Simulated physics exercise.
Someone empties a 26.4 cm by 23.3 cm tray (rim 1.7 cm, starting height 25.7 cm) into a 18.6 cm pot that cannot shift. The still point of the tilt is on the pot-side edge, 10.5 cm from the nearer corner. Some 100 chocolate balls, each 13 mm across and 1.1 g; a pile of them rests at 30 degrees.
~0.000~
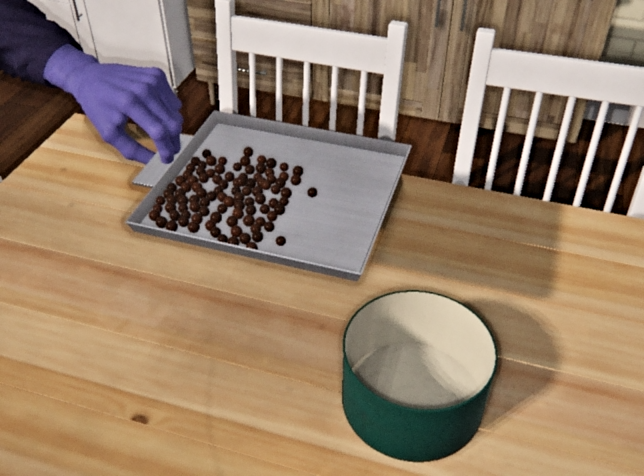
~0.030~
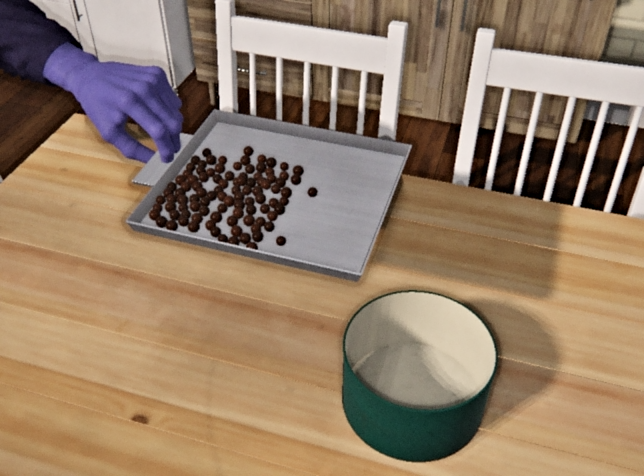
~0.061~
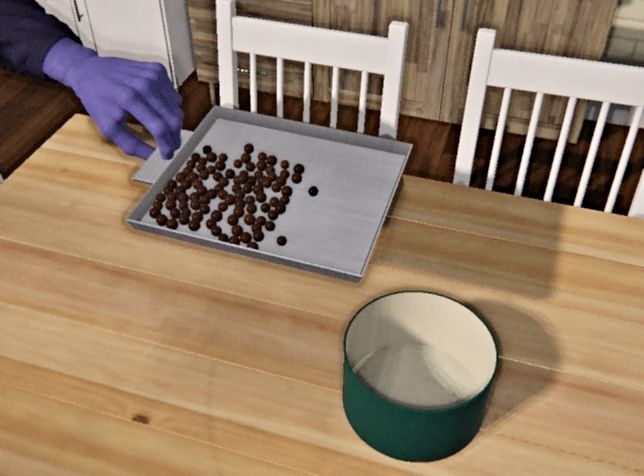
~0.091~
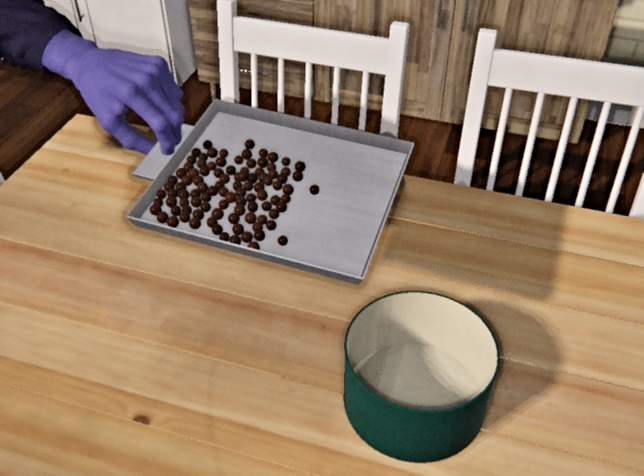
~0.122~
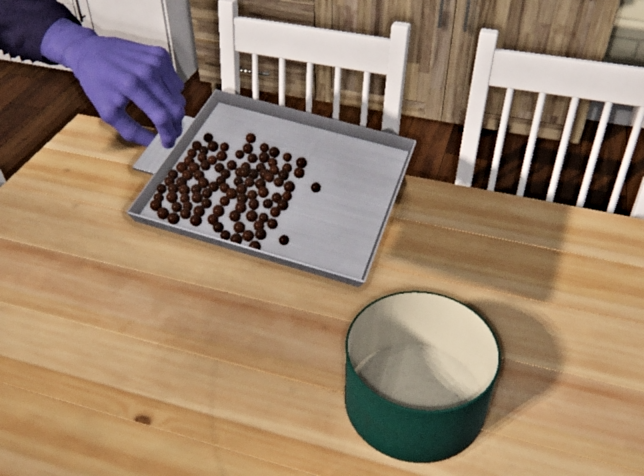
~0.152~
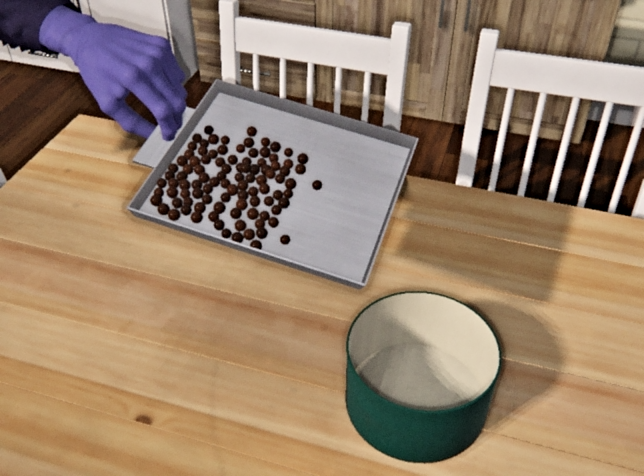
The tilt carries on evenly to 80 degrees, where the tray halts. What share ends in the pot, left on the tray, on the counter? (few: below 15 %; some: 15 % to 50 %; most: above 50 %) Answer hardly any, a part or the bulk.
Pot: The bulk, tray: Hardly any, counter: A part.
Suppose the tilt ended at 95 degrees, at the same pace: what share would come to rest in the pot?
It would be near 65 per cent.
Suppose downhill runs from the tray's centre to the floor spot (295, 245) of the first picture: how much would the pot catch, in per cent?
About 35 per cent.
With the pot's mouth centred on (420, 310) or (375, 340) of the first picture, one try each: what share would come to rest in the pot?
About 10 and 95 per cent.
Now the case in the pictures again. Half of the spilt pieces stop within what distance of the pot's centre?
Roughly 20 cm.
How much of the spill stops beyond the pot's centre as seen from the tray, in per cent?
About 20 per cent.
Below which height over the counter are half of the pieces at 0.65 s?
Some 24 cm.
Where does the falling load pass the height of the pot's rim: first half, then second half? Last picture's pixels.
First near (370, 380), later near (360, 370).
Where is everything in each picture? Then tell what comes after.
Tray tilt 0 degrees, front corners at (132, 220) and (358, 270); middle of the pieces at (222, 197); pot at (420, 346), in the first picture.
Tray tilt 0 degrees, front corners at (132, 219) and (358, 270); middle of the pieces at (223, 197), in the second picture.
Tray tilt 2 degrees, front corners at (132, 218) and (359, 272); middle of the pieces at (223, 195), in the third picture.
Tray tilt 4 degrees, front corners at (133, 215) and (360, 274), lowest corner right front; middle of the pieces at (224, 192), in the fourth picture.
Tray tilt 7 degrees, front corners at (133, 210) and (361, 277), lowest corner right front; middle of the pieces at (225, 188), in the fifth picture.
Tray tilt 11 degrees, front corners at (134, 206) and (362, 280), lowest corner right front; middle of the pieces at (226, 184); pot at (423, 347). The tray's pace is about 115 degrees a second, in the sixth picture.
After 0.45 s, tilt 45 degrees; the tray holds 100 %, the pot 0 %.
Then, at 0.65 s, tilt 68 degrees; the tray holds 80 %, the pot 0 %.
Then, at 0.97 s, tilt 80 degrees; the tray holds 15 %, the pot 50 %.
By 2.5 s all is still; pot 65 %, tray 0 %, counter 35 %.
